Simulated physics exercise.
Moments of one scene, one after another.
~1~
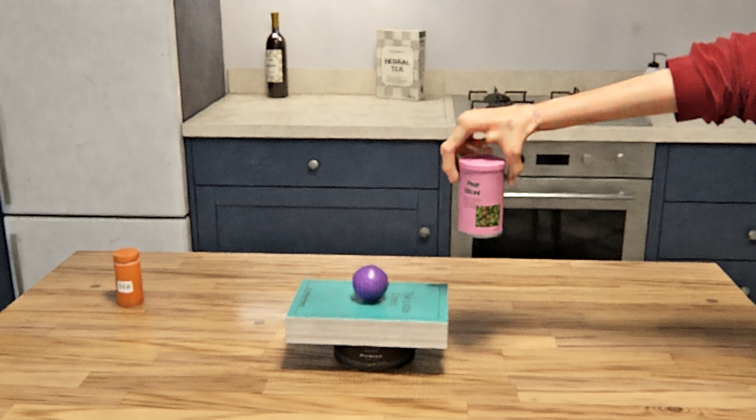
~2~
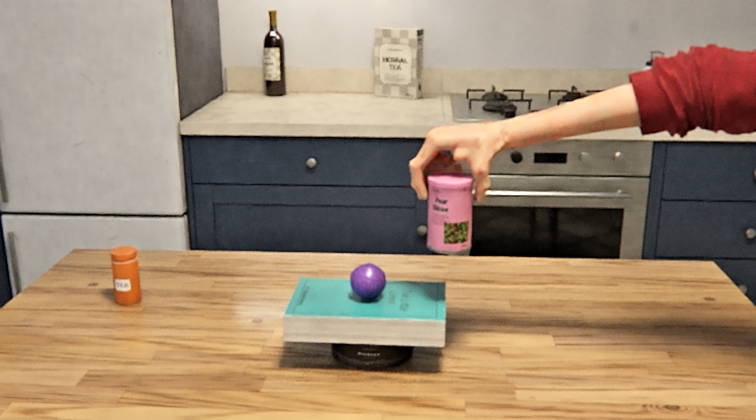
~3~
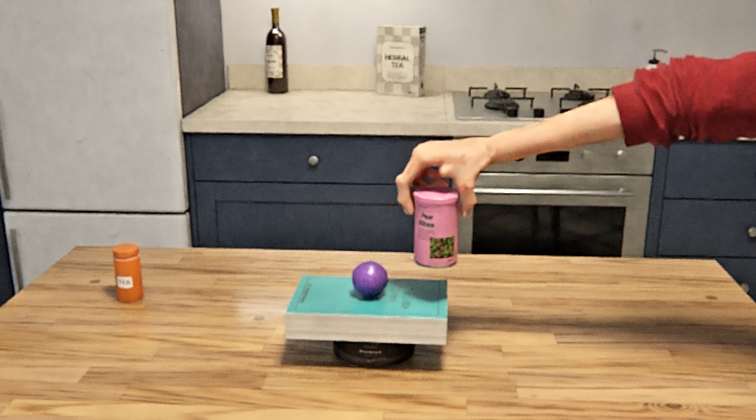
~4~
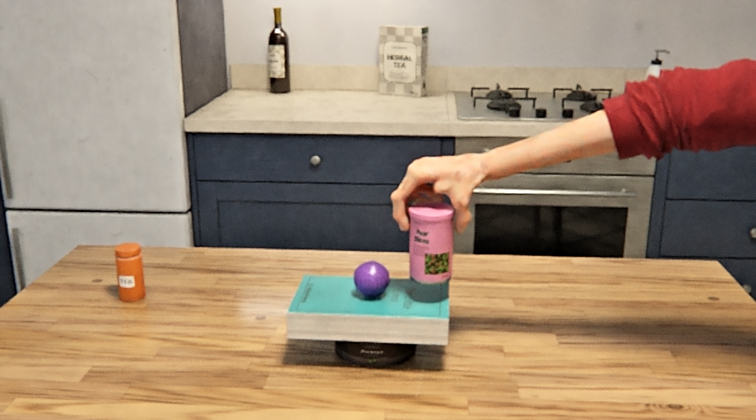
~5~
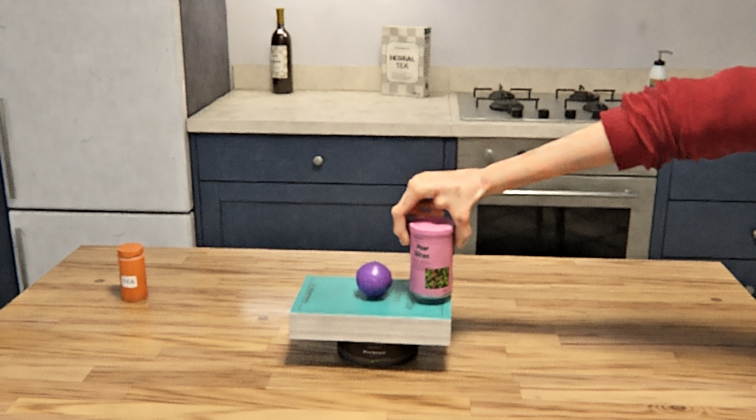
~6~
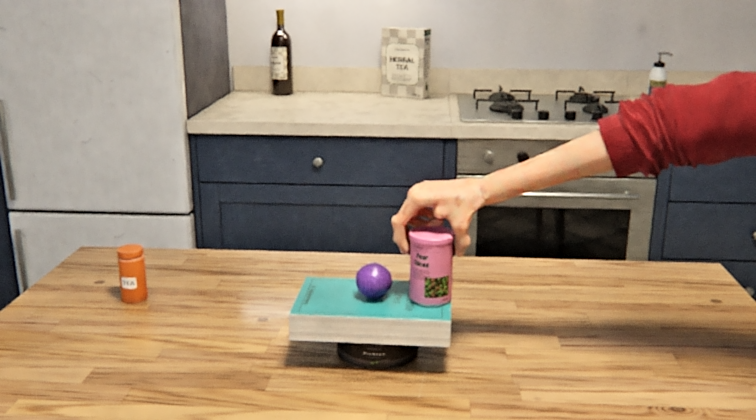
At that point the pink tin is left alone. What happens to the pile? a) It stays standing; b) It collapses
(a) It stays standing.
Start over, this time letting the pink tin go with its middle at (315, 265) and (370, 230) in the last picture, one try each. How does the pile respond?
First, it stays up; second, it loses its balance.
Then, 0.20 s on from there, no change.
Then, 0.50 s on from there, pink tin resting near (431, 267).
In the end, all 5 unmoved. At the end, from the last picture's camera, pink tin near (431, 267). The pile stays up.
